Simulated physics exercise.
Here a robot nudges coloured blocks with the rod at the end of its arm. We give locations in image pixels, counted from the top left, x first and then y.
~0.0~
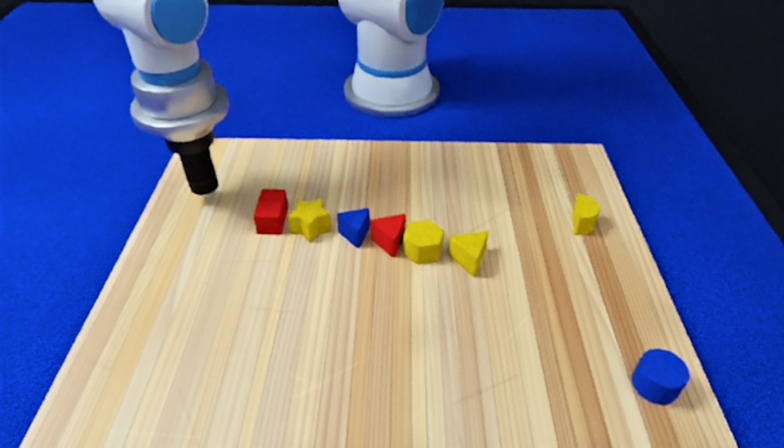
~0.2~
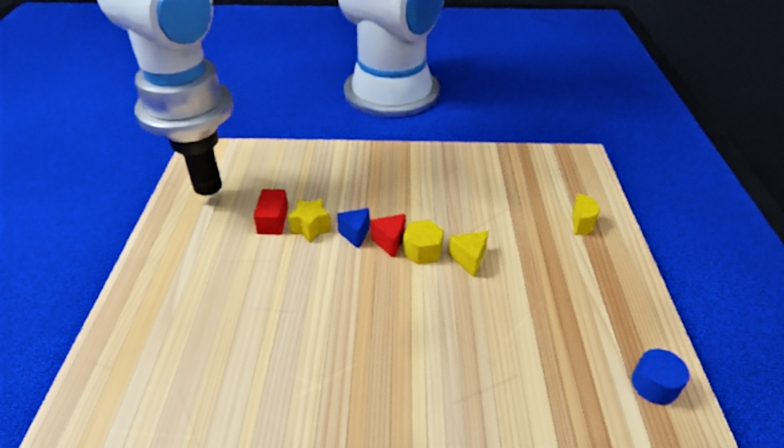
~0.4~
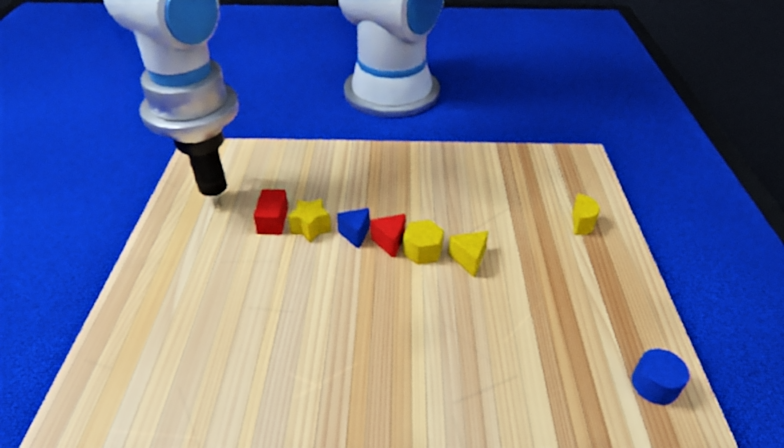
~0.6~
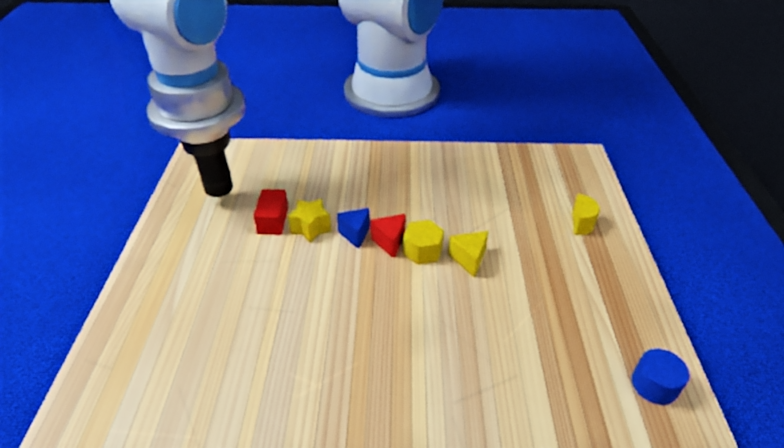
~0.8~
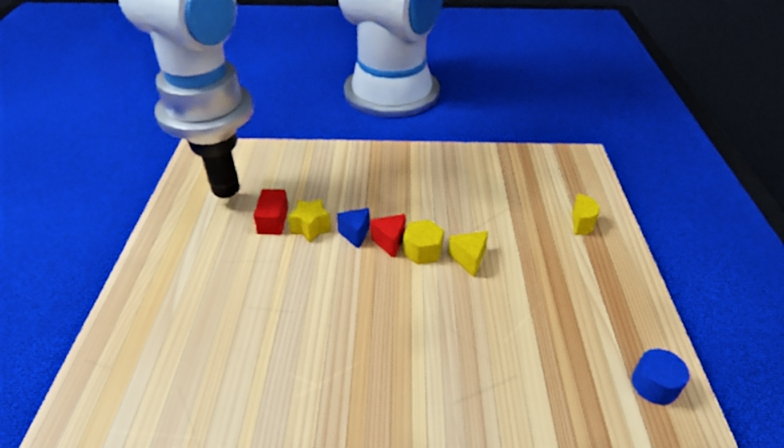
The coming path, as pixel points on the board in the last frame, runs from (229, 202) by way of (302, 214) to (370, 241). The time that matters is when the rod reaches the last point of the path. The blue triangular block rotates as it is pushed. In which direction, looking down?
Seen from above, counterclockwise.
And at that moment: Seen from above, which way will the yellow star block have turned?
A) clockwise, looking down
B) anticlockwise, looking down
Choice A: Clockwise, looking down.
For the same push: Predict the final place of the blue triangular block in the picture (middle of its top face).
Answer: (384, 241).
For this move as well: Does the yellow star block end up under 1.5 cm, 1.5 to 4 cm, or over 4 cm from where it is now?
The yellow star block moves over 4 cm.
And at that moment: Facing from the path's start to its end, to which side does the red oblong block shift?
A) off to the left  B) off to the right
That would be B.
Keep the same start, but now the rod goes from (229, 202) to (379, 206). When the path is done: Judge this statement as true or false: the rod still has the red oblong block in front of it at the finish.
This is false.
On the path given first. One third of the way, rod at (276, 197); red oblong block at (287, 207), turned 40° clockwise; yellow star block at (317, 216).
Two thirds of the way, rod at (325, 210); red oblong block at (328, 222), turned 80° clockwise; yellow star block at (334, 244), turned 70° clockwise; blue triangular block at (366, 229), turned 80° anticlockwise; red triangular block at (397, 224).
At the end, rod at (370, 228); red oblong block at (345, 238), turned 110° clockwise; yellow star block at (335, 261), turned 95° clockwise; blue triangular block at (384, 241), turned 40° anticlockwise; red triangular block at (405, 226).
